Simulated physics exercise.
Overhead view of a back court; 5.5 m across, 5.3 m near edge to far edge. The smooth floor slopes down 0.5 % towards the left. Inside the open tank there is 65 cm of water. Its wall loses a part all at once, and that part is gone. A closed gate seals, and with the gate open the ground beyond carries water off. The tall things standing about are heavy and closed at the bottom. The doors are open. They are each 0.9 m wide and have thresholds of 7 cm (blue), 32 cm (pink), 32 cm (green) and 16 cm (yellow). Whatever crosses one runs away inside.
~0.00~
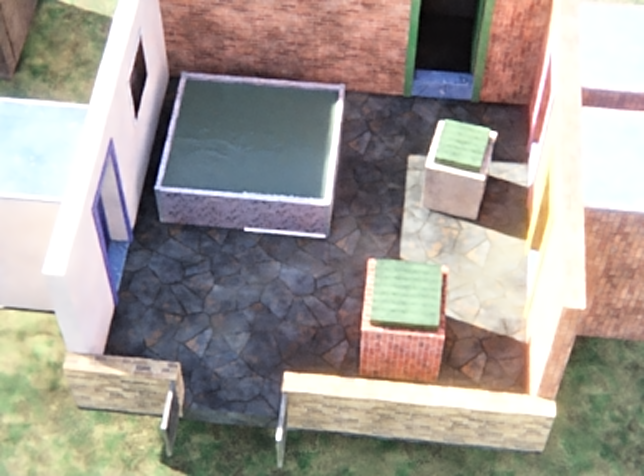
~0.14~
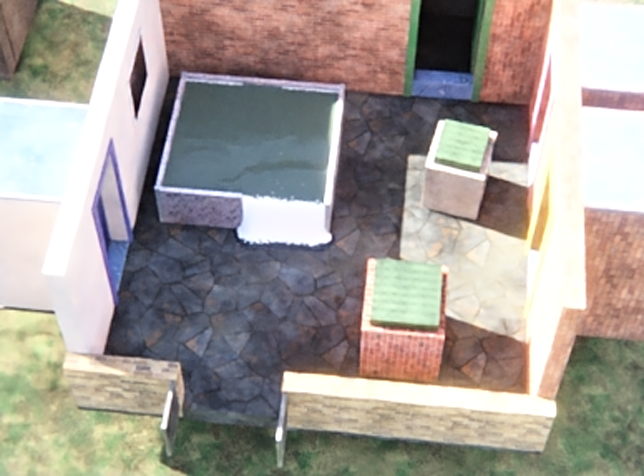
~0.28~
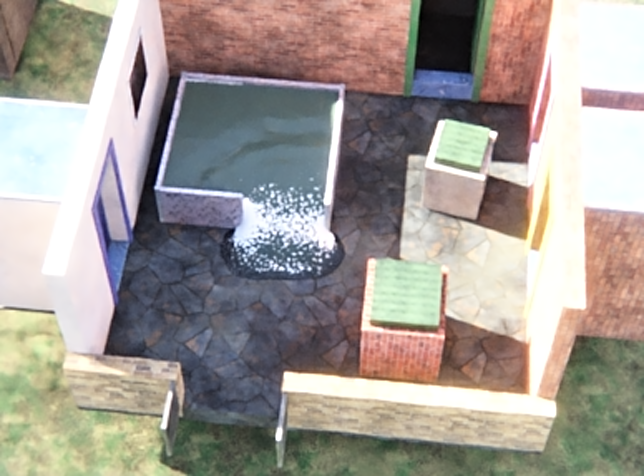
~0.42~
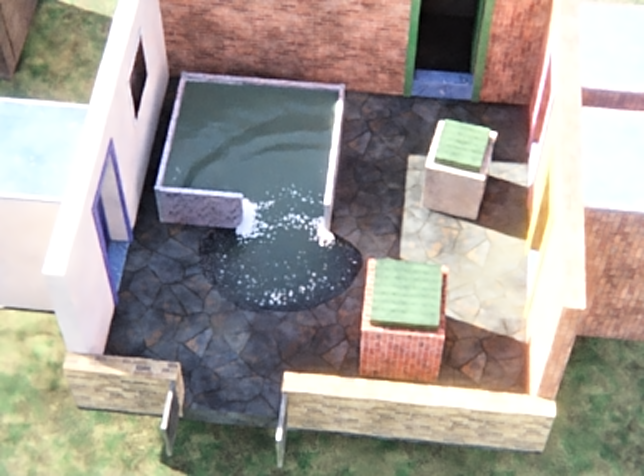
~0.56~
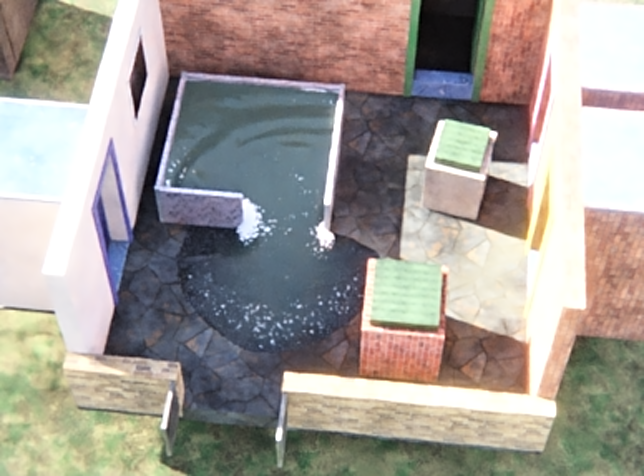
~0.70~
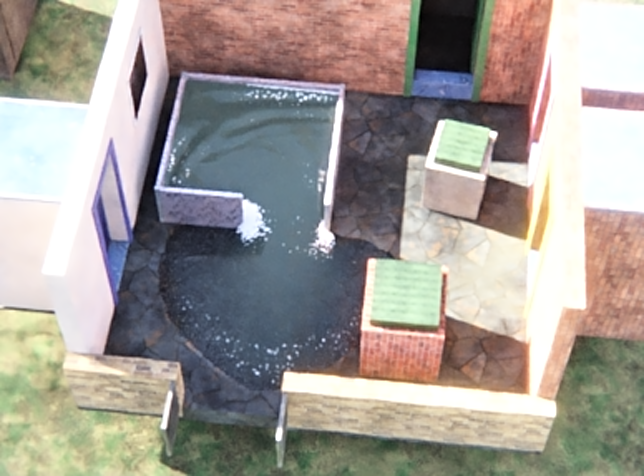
Water bursts through a gap in the tank's front wall and spreads across the stone floor.
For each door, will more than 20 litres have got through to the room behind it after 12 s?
One by one: Blue door: Not over, pink door: Not over, green door: Not over, yellow door: Not over.
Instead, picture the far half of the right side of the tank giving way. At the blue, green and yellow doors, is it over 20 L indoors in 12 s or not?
Then blue would come out on the high side, green on the low side and yellow on the low side.
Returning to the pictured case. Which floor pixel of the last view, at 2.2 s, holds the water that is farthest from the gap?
Location: Approx. (520, 422) in the last view.
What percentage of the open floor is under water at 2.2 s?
About 45 per cent.
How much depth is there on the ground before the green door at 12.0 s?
About 4.5 cm deep.
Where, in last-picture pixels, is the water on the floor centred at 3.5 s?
It lies at roughly (283, 242) in pixels.
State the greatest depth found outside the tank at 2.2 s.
Peak depth: Approx. 37 cm.
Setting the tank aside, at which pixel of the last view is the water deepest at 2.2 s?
Close to (335, 405).
After 1.4 s water covers 35 % of the floor and is deepest (38 cm) near (335, 405); blue door 2 cm at the sill, 0 L in, pink door not reached, green door not reached, yellow door not reached.
After 2.2 s water covers 45 % of the floor and is deepest (37 cm) near (335, 405); blue door 2 cm at the sill, 0 L in, pink door not reached, green door not reached, yellow door 10 cm at the sill, 0 L in.
After 3.5 s water covers 60 % of the floor and is deepest (28 cm) near (520, 422); blue door 6 cm at the sill, 0 L in, pink door 2 cm at the sill, 0 L in, green door not reached, yellow door 12 cm at the sill, 0 L in.
After 7.0 s water covers 90 % of the floor and is deepest (12 cm) near (97, 382); blue door 5 cm at the sill, 0 L in, pink door 7 cm at the sill, 0 L in, green door 6 cm at the sill, 0 L in, yellow door 5 cm at the sill, 0 L in.
After 12.0 s water covers 95 % of the floor and is deepest (12 cm) near (165, 99); blue door 4 cm at the sill, 0 L in, pink door 5 cm at the sill, 0 L in, green door 4 cm at the sill, 0 L in, yellow door 4 cm at the sill, 0 L in.
